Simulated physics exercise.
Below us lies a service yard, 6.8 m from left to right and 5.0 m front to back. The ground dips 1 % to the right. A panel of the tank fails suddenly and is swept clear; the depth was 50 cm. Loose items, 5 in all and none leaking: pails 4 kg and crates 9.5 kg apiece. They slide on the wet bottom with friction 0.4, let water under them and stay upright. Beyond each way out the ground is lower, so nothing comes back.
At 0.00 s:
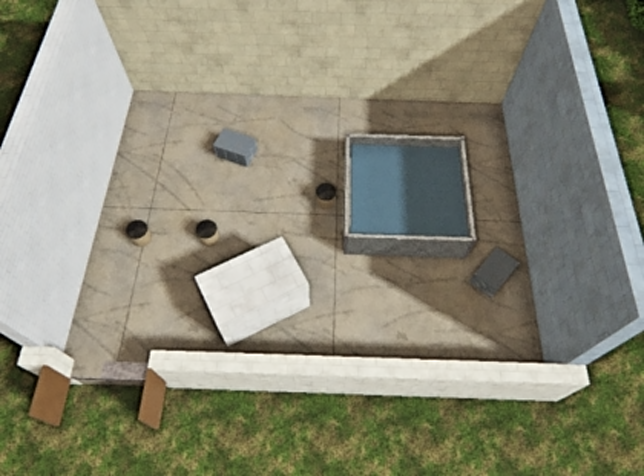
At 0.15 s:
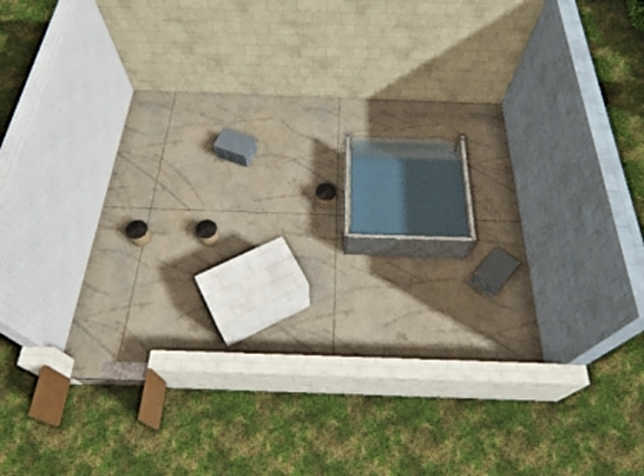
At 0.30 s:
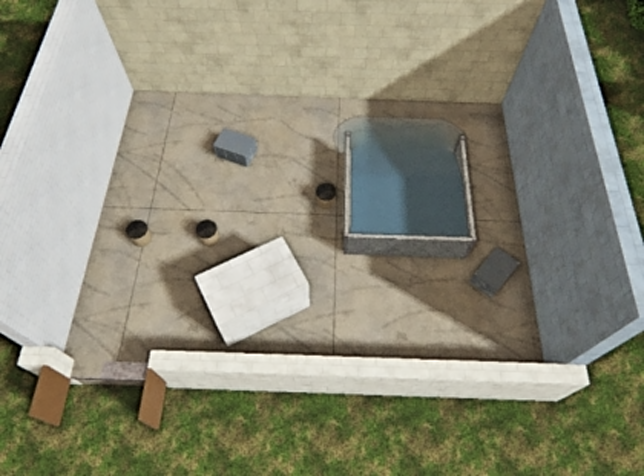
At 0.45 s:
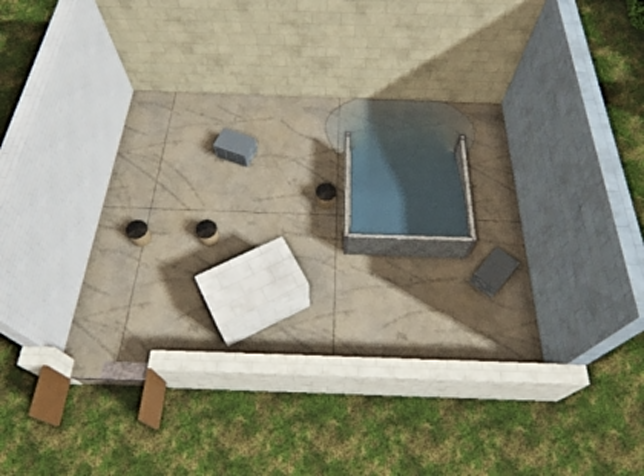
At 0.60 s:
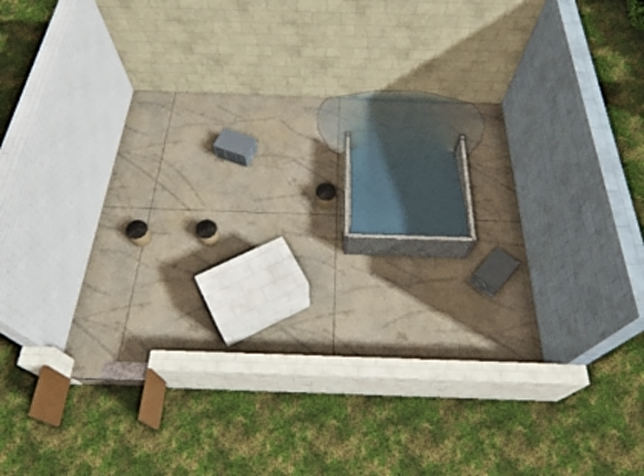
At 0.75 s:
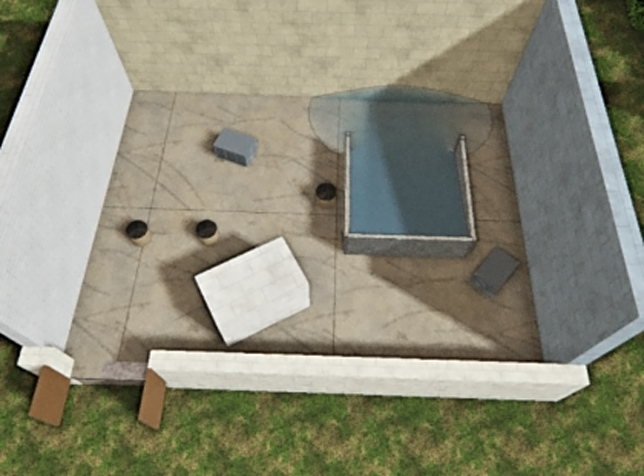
A walled yard held a square tank of blue water, whose back panel suddenly vanished, and water spread out in a thin, rounded sheet toward the back wall while the scattered pails and crates stayed put.
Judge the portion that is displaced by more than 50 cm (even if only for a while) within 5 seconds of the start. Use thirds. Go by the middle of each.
It is between one and two thirds.
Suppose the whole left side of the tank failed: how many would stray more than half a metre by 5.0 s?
Then 4.
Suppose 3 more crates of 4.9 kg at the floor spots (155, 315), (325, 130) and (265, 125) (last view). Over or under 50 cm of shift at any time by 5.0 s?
In that order: Under, past it, over.
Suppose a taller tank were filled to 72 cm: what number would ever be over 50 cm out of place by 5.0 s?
In that case 3 of them.
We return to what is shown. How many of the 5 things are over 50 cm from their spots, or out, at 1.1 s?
0 of them.
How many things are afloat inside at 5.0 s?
1 of them.
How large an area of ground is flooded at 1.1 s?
Roughly 7.5 m2.
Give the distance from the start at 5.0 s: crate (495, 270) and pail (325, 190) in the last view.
In turn: 150 cm, 0 cm.
After 1.1 s 0 of 5 are over 50 cm from their spots; 0 afloat.
After 2.2 s 0 of 5 are over 50 cm from their spots; 0 afloat.
After 3.5 s 2 of 5 are over 50 cm from their spots; 0 afloat.
After 5.0 s 2 of 5 are over 50 cm from their spots, and 2 have been at some point; 1 afloat.
